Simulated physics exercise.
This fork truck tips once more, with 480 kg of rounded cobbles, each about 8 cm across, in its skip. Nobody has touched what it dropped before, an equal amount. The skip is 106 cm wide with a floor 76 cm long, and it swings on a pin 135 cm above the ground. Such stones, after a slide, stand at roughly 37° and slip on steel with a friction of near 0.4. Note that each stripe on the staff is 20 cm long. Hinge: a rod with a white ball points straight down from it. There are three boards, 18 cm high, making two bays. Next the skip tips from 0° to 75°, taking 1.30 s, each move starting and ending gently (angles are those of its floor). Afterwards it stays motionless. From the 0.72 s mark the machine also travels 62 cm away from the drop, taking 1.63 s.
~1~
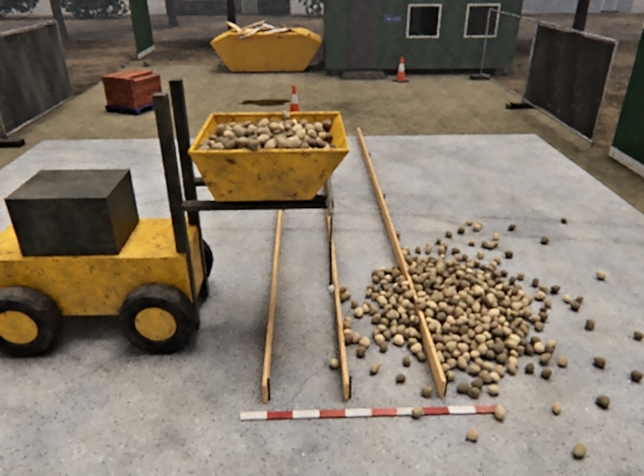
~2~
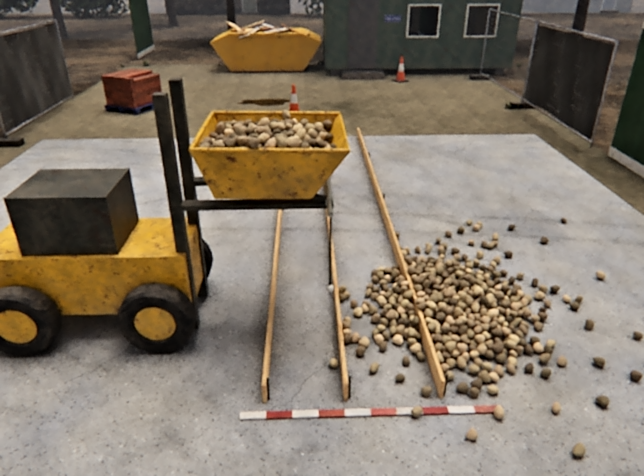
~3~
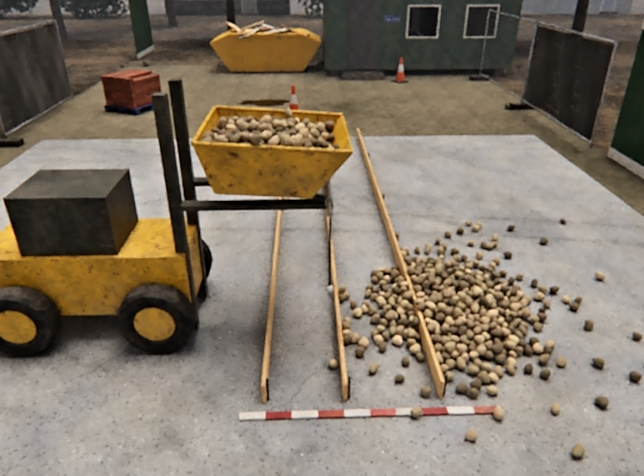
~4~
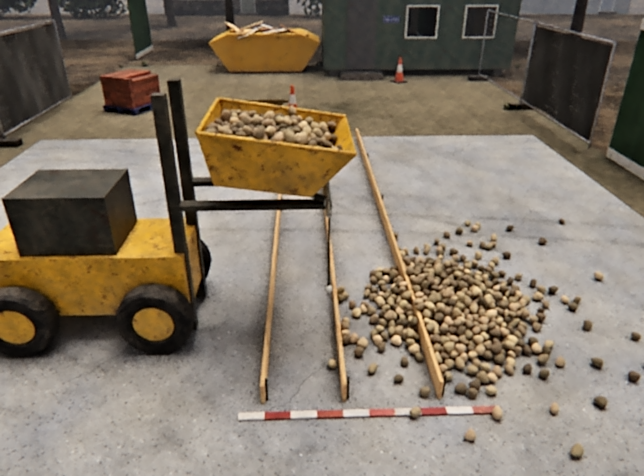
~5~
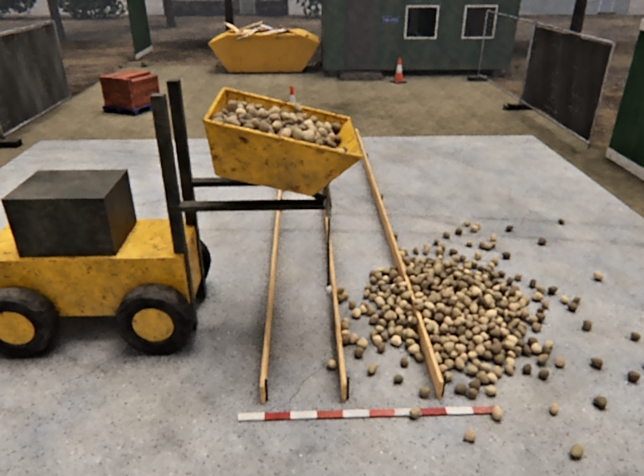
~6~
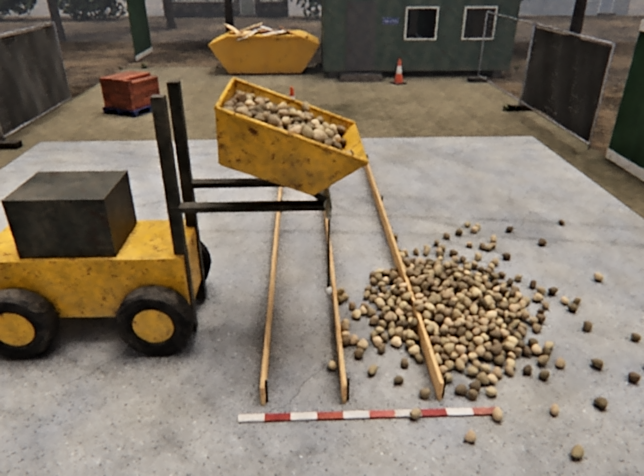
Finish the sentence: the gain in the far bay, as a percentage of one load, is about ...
... 58 per cent.
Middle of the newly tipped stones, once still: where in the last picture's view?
I'd say close to (395, 304).
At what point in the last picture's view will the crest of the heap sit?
Look near (429, 287).
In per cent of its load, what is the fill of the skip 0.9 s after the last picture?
That works out to about 50 %.
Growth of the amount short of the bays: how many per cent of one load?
Close to 0 parts in a hundred of a load.
Then, 0.5 s after the last picture the floor is at 64°; in per cent of one load, 100 in the skip, 16 in the far bay, 84 past the last board; the foremost stones are at (594, 297).
Then, 0.9 s after the last picture the floor is at 75°; in per cent of one load, 52 in the skip, 51 in the far bay, 96 past the last board; the foremost stones are at (594, 297).
Then, 2.3 s after the last picture the floor is at 75°; in per cent of one load, 1 in the skip, 6 in the near bay, 71 in the far bay, 122 past the last board; the foremost stones are at (608, 304).
Then, 5.0 s after the last picture the floor is at 75°; in per cent of one load, 0 in the skip, 4 in the near bay, 74 in the far bay, 122 past the last board; the foremost stones are at (608, 304). Net gain in the far bay, 58.
